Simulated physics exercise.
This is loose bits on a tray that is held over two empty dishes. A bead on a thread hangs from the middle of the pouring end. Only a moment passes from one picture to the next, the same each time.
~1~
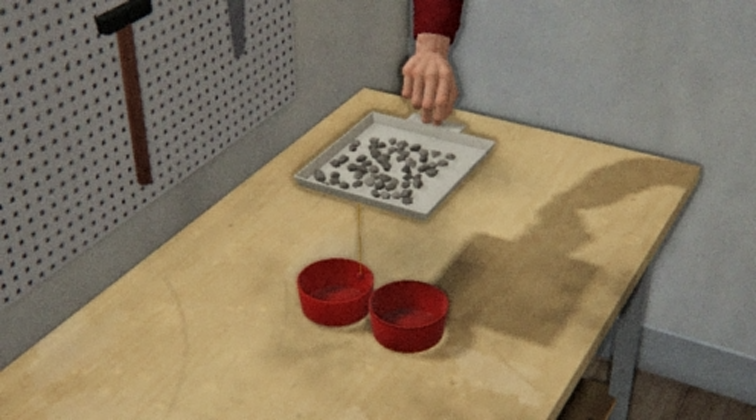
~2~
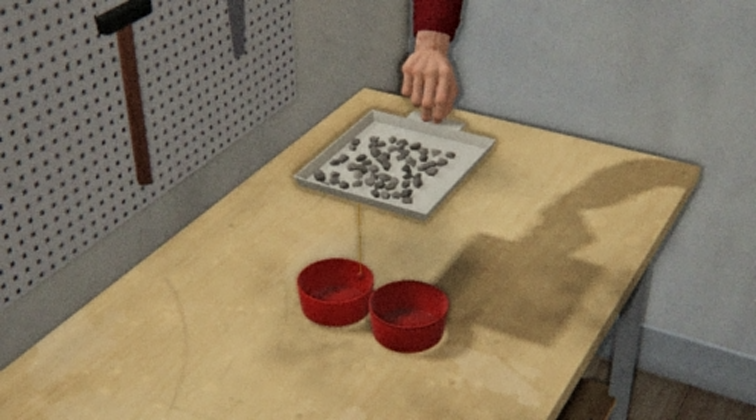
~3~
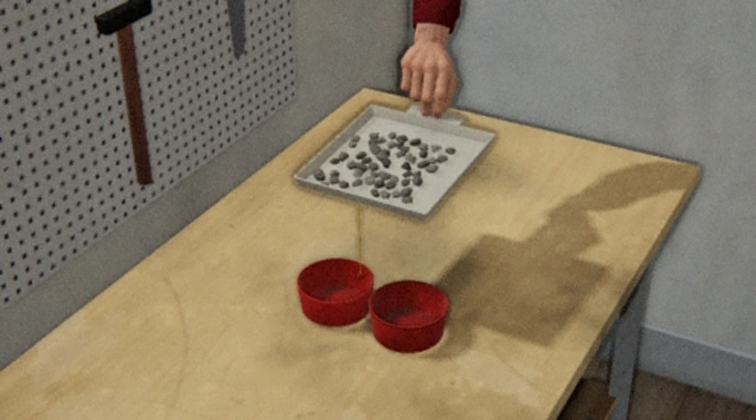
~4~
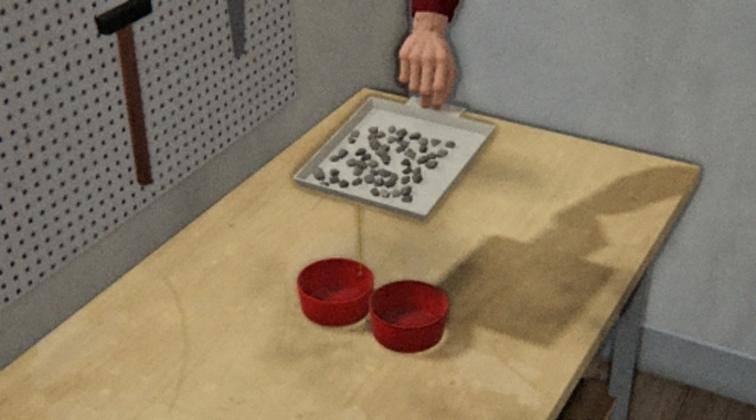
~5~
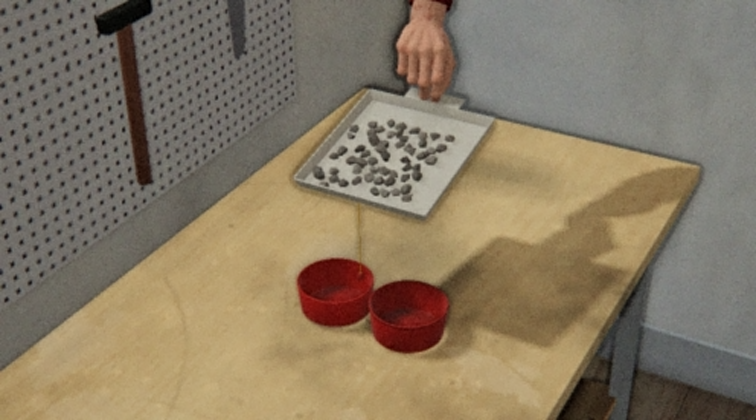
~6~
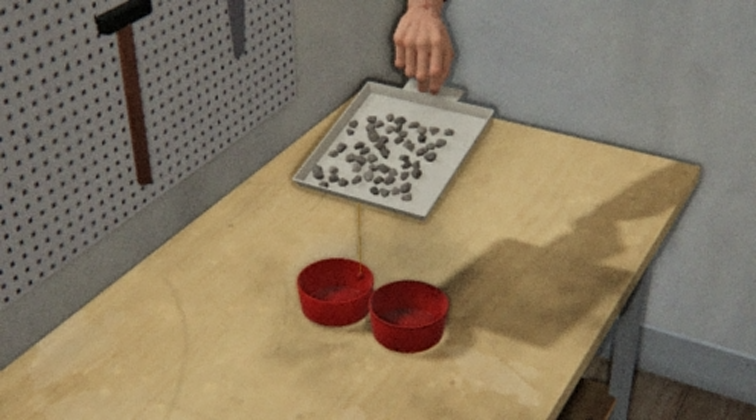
A hand slowly raises the handle end of a tray of gravel above two red dishes.
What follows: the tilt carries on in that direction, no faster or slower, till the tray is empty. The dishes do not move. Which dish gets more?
Fuller: The left-hand dish.
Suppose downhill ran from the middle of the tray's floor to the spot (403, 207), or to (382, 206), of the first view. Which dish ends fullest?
At the first place the right-hand dish, at the second the right-hand dish.
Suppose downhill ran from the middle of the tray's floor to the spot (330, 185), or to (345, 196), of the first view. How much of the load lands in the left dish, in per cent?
The first gives 50 %, the second 40 %.
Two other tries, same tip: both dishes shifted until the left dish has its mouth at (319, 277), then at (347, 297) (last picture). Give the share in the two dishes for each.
First some 50, then 70 per cent.
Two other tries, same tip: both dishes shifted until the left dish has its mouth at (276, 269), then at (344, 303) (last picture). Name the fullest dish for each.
The first try: The right-hand dish. The second: The left one.
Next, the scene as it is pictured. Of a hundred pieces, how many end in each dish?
Left dish near 30 in a hundred; right dish near 10.
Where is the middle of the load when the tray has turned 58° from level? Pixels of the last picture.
At about (358, 181).
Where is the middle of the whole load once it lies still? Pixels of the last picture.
Near (330, 336).
Soon after the last picture, tray tipped steeply; all on the tray.
A little later, tray tipped right over; about two thirds on the tray; a small part in the left dish; a small part outside both; about a quarter in the air.
Later still, tray tipped past a quarter turn; a small part in the right dish; about a quarter in the left dish; about two thirds outside both.
At rest, tray tipped past a quarter turn; a small part in the right dish; about a quarter in the left dish; about two thirds outside both.
